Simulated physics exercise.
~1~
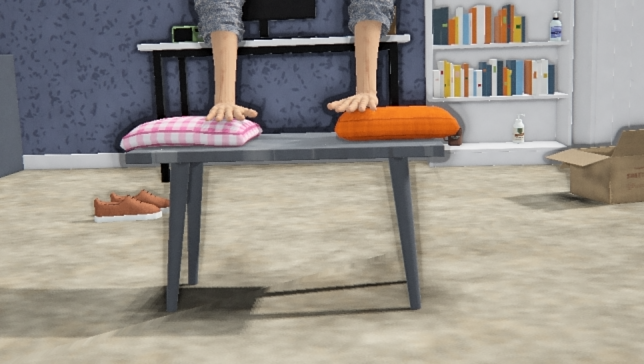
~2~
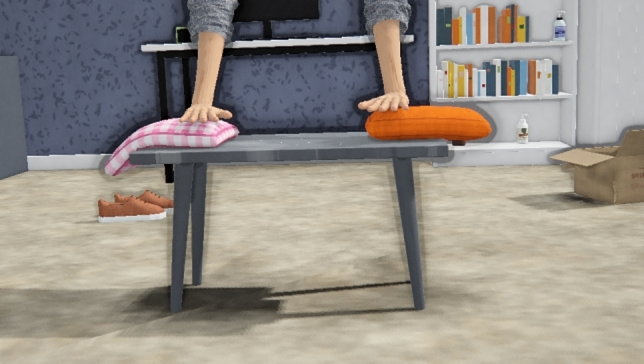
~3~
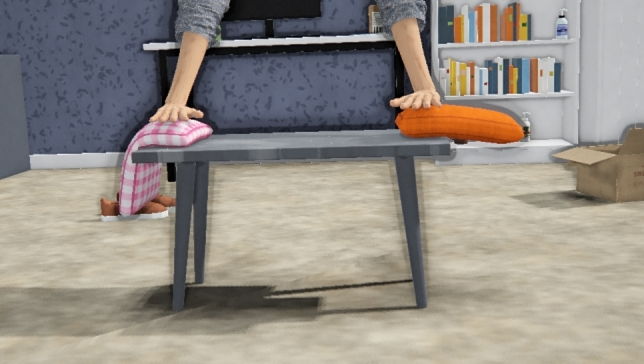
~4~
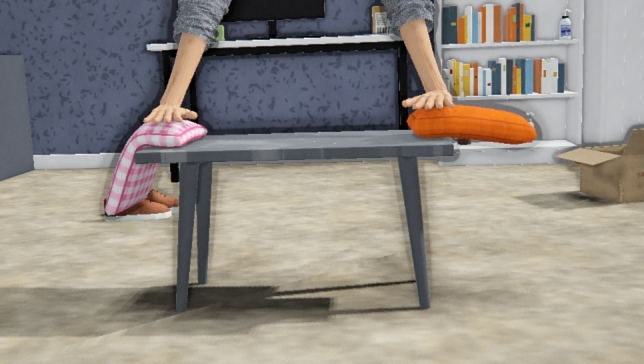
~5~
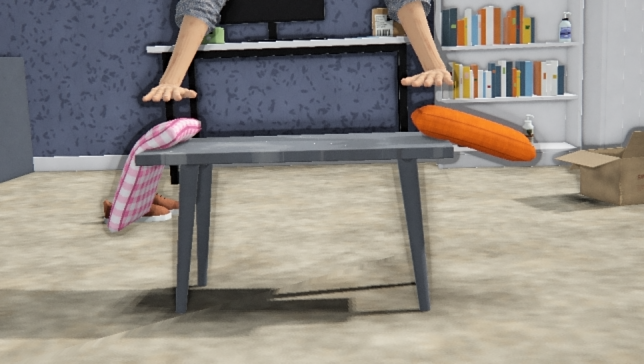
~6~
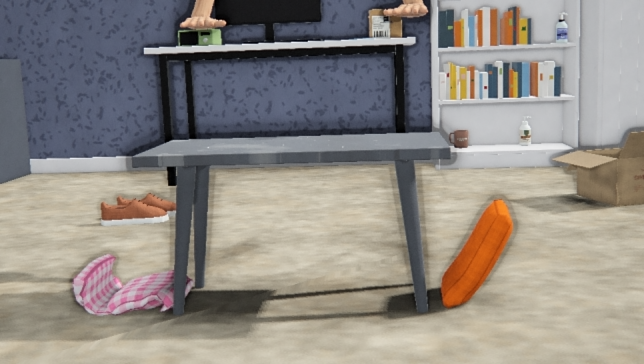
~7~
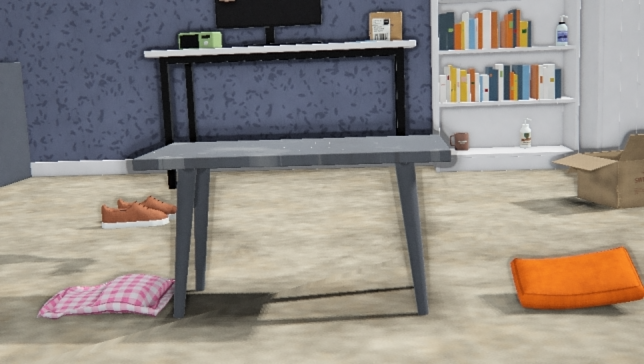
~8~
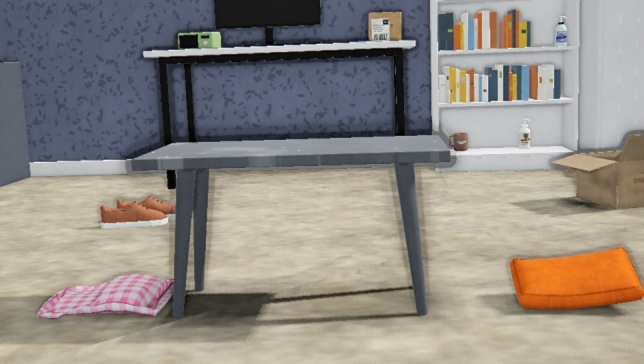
Two hands push a pink checked cloth and an orange cushion off opposite bench ends onto the floor.
